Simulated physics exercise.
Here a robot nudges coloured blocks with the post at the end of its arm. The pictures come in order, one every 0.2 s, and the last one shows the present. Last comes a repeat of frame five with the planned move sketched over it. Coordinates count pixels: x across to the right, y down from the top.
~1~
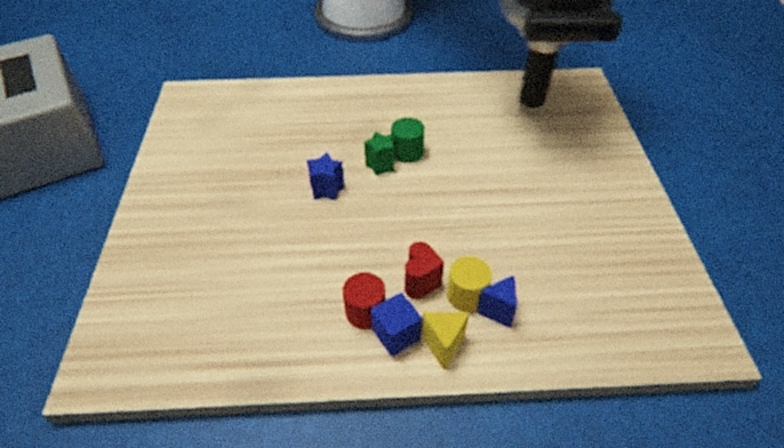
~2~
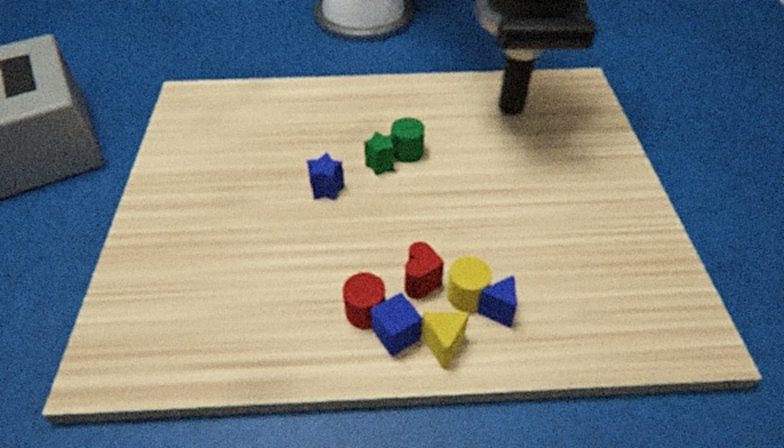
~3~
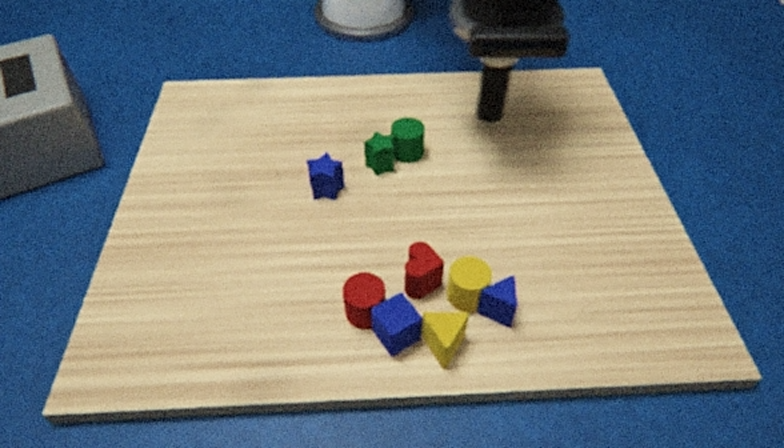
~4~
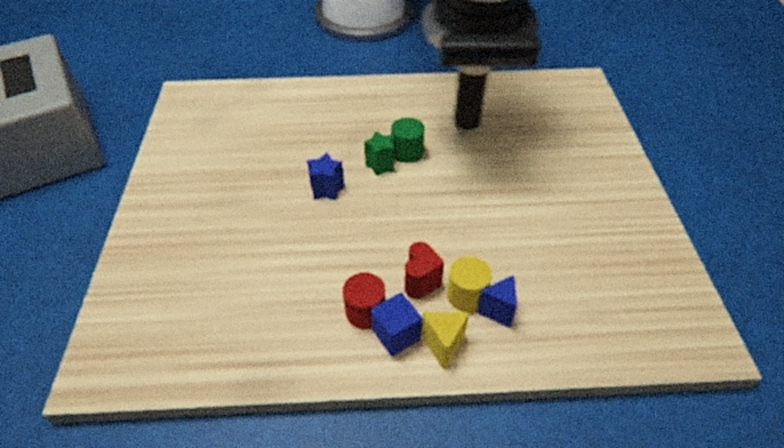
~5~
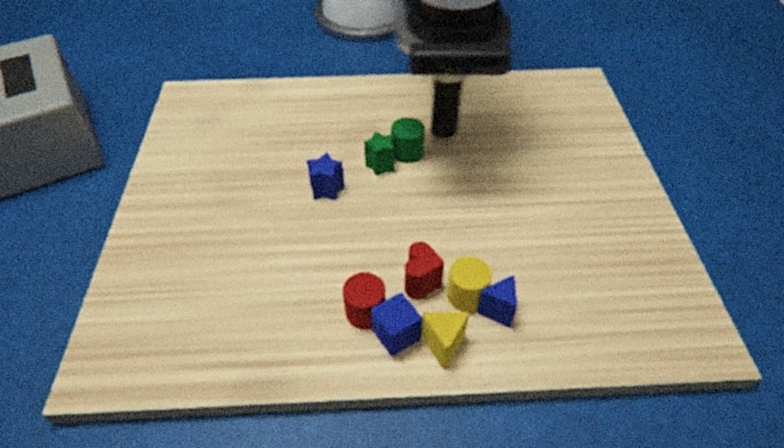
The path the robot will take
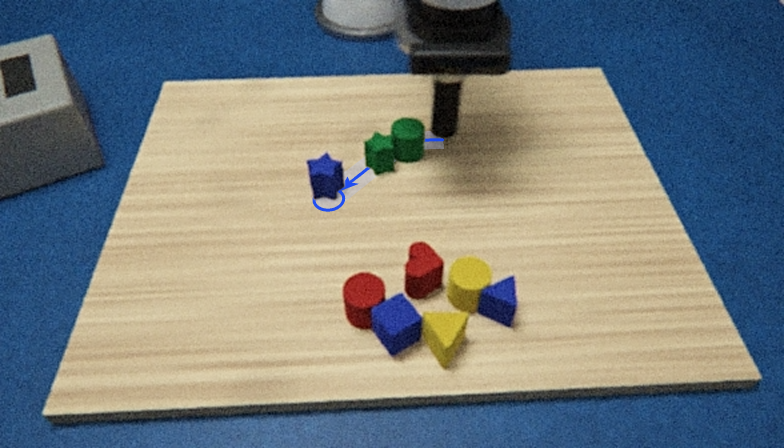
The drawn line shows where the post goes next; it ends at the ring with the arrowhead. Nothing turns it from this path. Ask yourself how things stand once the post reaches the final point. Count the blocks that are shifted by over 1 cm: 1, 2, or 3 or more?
Moved: More than two.
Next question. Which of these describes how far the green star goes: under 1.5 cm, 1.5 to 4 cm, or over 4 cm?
It is going to finish beyond 4 cm from where it is now.
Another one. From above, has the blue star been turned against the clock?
No, it doesn't check out.
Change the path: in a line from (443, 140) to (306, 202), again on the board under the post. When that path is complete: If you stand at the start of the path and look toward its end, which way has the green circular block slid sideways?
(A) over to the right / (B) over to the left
It's A.
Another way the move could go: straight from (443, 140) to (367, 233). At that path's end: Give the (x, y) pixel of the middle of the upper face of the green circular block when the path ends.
Somewhere near (392, 134).
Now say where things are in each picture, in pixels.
Lower end of the post at (532, 101), tops of blocks, blue star at (324, 165), green star at (380, 141), green circular block at (408, 127), in the first frame.
Post at (511, 108), blocks as before, in the second frame.
Post at (489, 115), blocks as before, in the third frame.
Post at (467, 122), blocks as before, in the fourth frame.
Post at (444, 130), blue star at (324, 165), green star at (380, 141), green circular block at (408, 127), in the fifth frame.
The drawn path runs from (443, 140) through (398, 147) and (364, 171) to (329, 199).
The first path, step by step. One third of the way, post at (397, 136); green star at (362, 155), turned 25° clockwise; green circular block at (382, 140).
Two thirds of the way, post at (363, 162); blue star at (315, 174), turned 70° clockwise; green star at (341, 191); green circular block at (354, 170).
At the end, post at (328, 189); blue star at (298, 183), turned 95° clockwise; green star at (336, 224), turned 25° anticlockwise; green circular block at (333, 199).
